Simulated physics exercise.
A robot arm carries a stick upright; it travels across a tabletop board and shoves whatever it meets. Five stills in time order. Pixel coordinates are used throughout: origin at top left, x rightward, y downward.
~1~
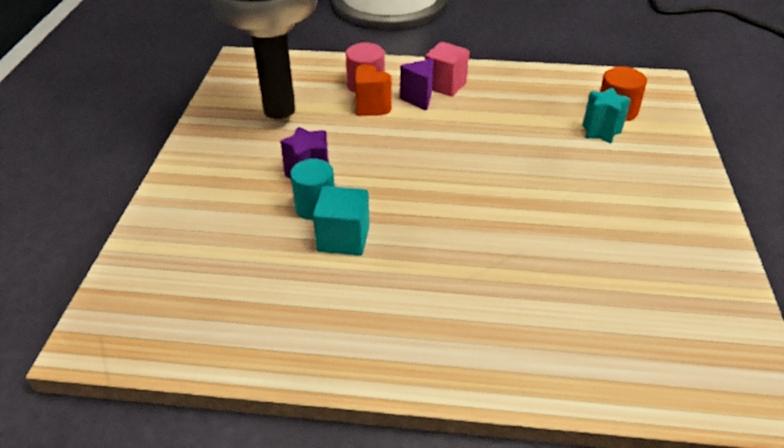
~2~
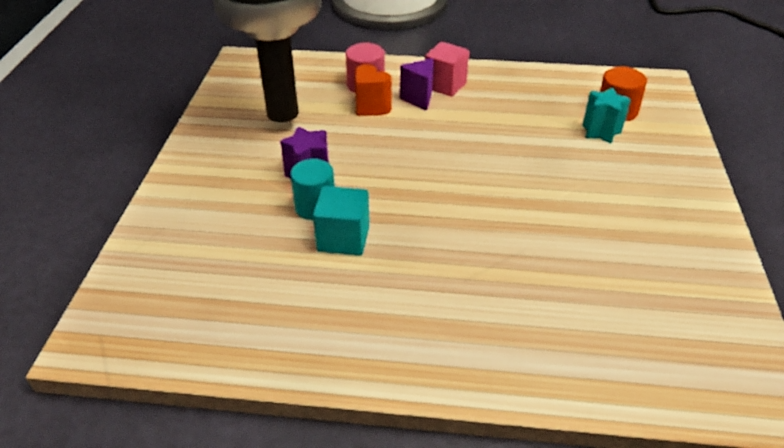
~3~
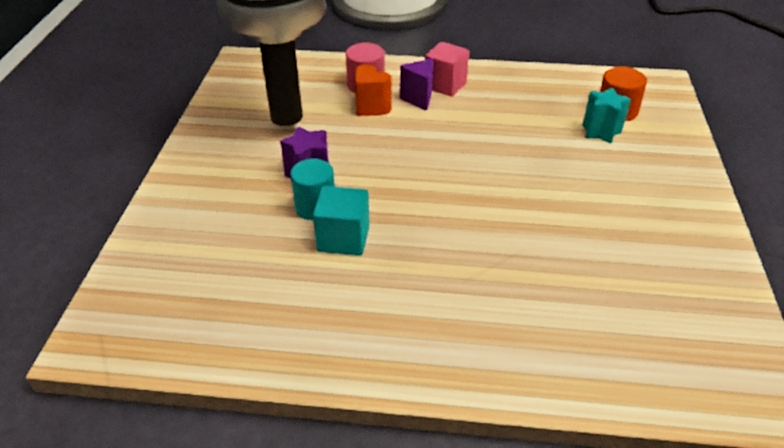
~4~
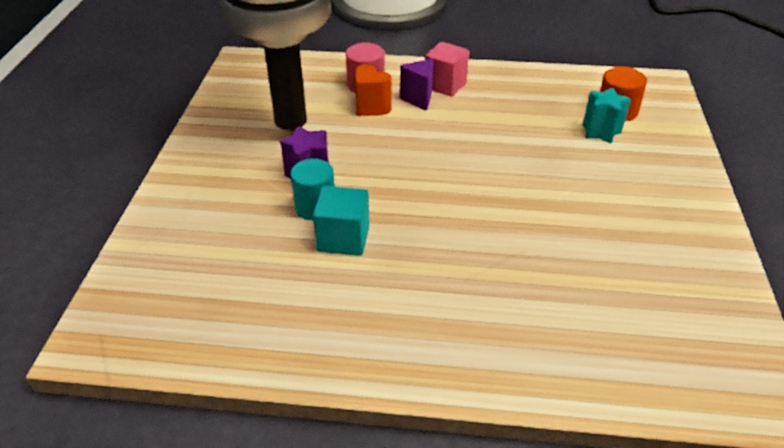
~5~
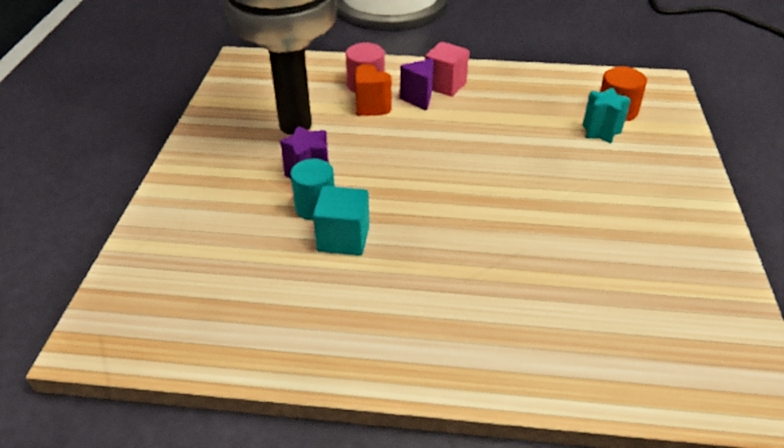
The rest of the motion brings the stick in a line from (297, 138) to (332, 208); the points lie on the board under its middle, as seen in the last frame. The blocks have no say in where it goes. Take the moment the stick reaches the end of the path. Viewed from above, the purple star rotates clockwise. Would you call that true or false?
My answer: True.
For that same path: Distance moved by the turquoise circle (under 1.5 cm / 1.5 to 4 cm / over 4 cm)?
It is going to finish beyond 4 cm from where it is now.
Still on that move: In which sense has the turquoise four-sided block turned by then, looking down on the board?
From above, the turquoise four-sided block will be seen to turn anti-clockwise.
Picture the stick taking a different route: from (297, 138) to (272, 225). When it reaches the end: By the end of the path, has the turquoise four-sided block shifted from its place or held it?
That block slides.
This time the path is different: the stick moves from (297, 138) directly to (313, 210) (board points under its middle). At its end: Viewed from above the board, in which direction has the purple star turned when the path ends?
From the top, the block rotates clockwise.
What follows on the original path. One third of the way, stick at (307, 148); purple star at (306, 151); turquoise circle at (311, 175).
Two thirds of the way, stick at (319, 171); purple star at (309, 176), turned 30° clockwise; turquoise circle at (300, 202); turquoise four-sided block at (343, 218), turned 50° anticlockwise.
At the end, stick at (331, 195); purple star at (311, 200), turned 55° clockwise; turquoise circle at (284, 225); turquoise four-sided block at (343, 229), turned 70° anticlockwise; orange heart still.
